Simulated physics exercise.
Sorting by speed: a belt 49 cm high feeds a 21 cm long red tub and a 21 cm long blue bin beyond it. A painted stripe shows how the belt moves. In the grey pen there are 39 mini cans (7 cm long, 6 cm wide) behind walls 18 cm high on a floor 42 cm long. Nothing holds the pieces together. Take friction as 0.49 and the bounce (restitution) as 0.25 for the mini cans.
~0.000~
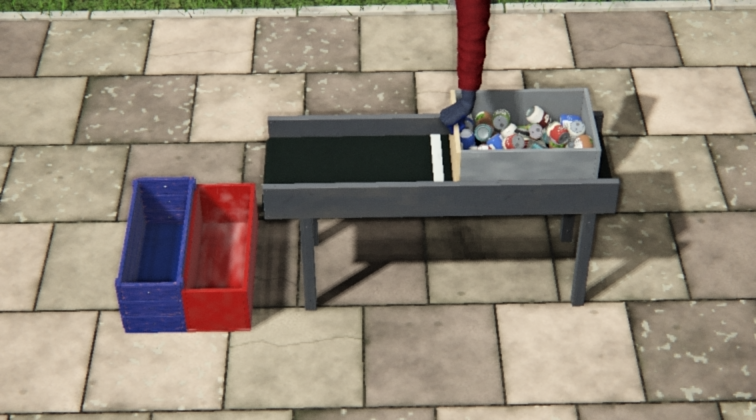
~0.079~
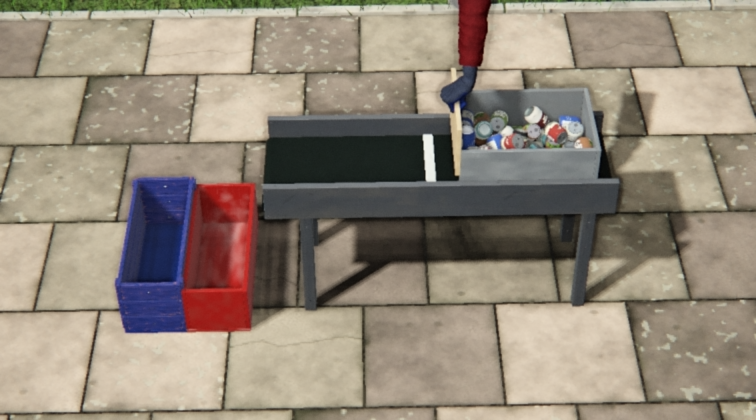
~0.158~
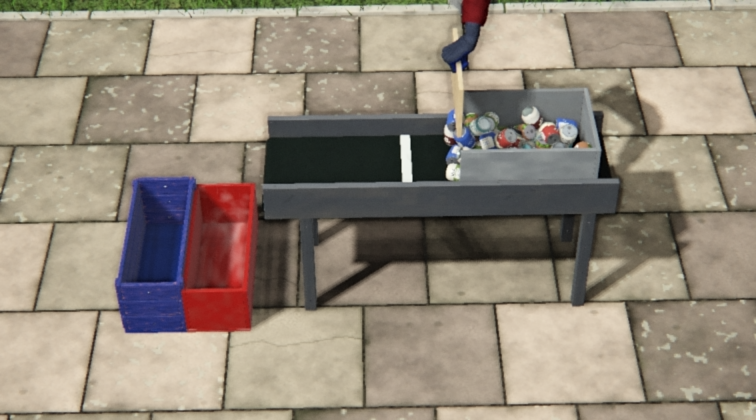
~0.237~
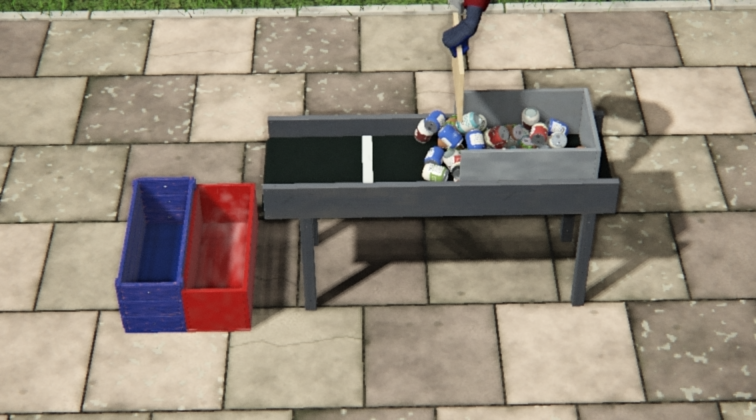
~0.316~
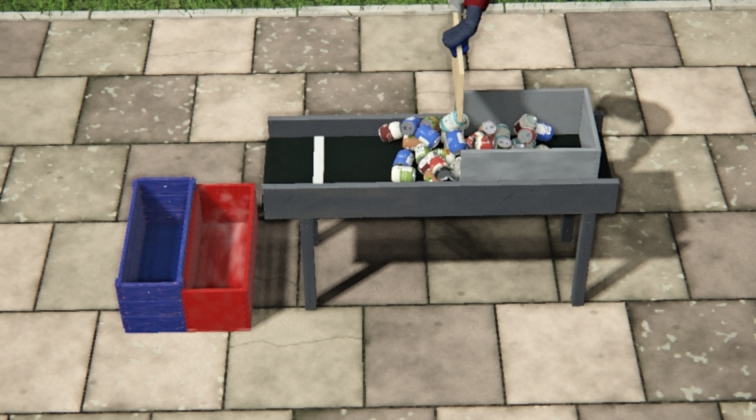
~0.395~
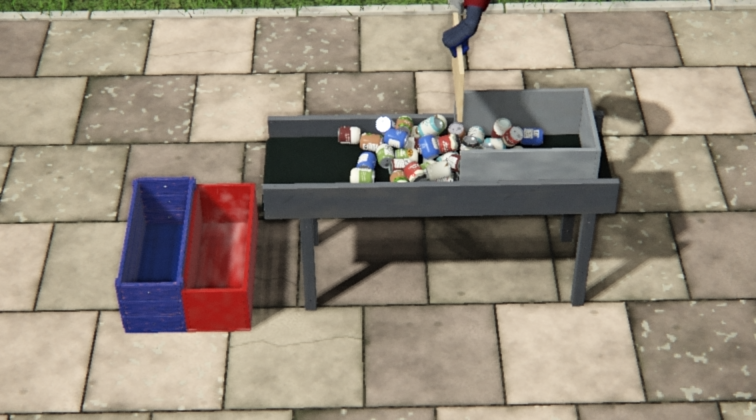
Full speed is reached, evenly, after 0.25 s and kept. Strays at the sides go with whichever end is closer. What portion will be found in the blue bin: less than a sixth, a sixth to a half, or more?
Expect from a sixth to a half of the load in the blue bin.
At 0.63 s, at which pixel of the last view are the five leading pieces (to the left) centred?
At about (225, 162).
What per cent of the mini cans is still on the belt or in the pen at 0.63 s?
Roughly 80 per cent.
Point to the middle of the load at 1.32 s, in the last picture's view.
Near (62, 270).
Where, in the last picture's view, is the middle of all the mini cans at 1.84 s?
Near (24, 269).
After 0.63 s, 2 still in the grey pen, 30 on the belt and 7 in the air.
After 0.92 s, 3 in the blue bin, 4 on the belt, 1 on the ground beyond the blue bin and 31 in the air.
After 1.32 s, 15 in the blue bin, 1 on the belt, 22 on the ground beyond the blue bin and 1 in the air.
When it is over (at 1.84 s), 1 in the red tub, 15 in the blue bin and 23 on the ground beyond the blue bin. Asked share, 15 of 39, 38 per cent.
